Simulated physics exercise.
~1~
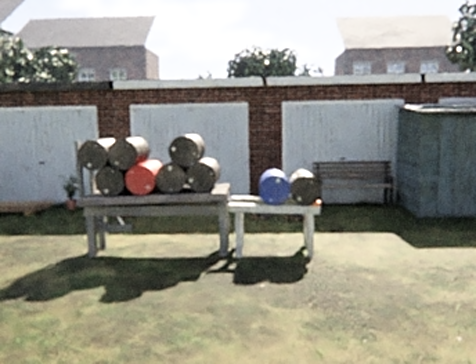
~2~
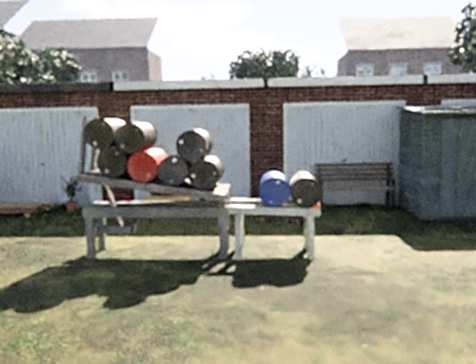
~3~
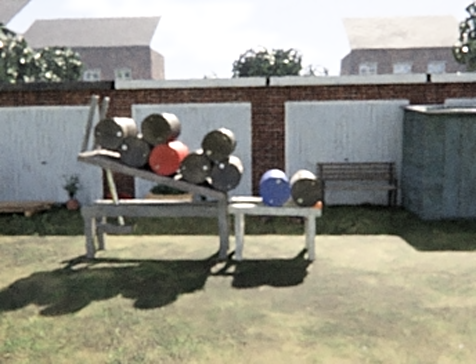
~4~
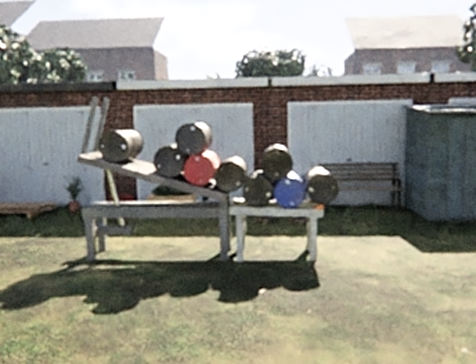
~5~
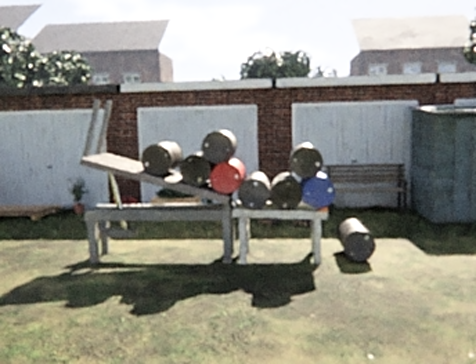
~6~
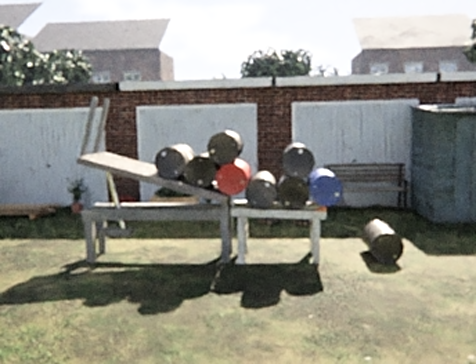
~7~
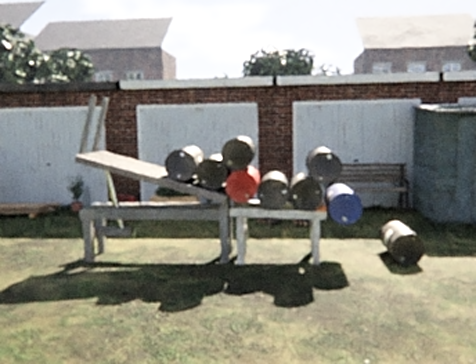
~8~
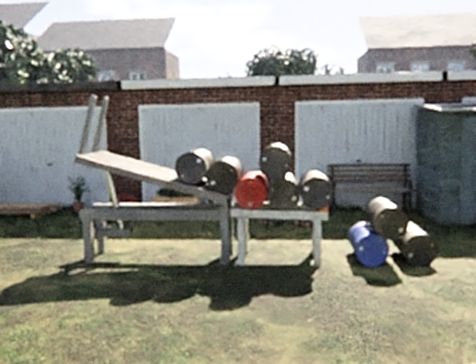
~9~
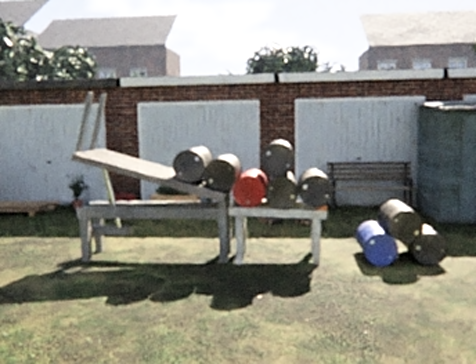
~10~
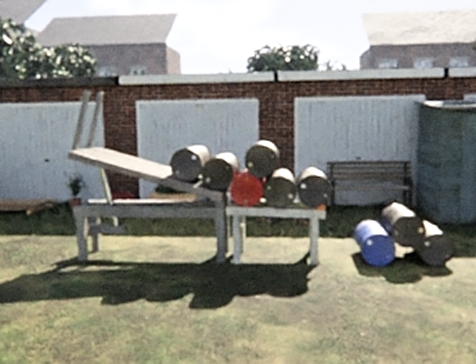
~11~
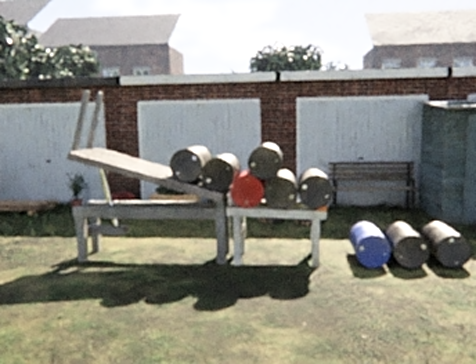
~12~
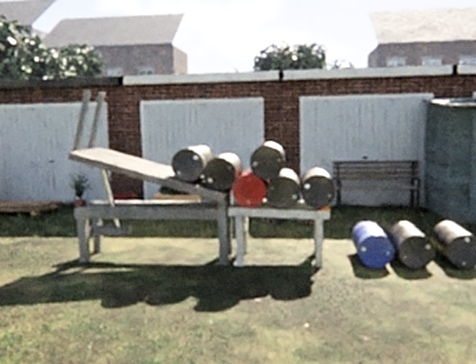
In this clip, a tabletop stacked with drums tilts up at its left edge, sending them rolling right onto a lower rack, where the blue drum and two dark ones drop to the grass while the red one stays on the rack among the others.
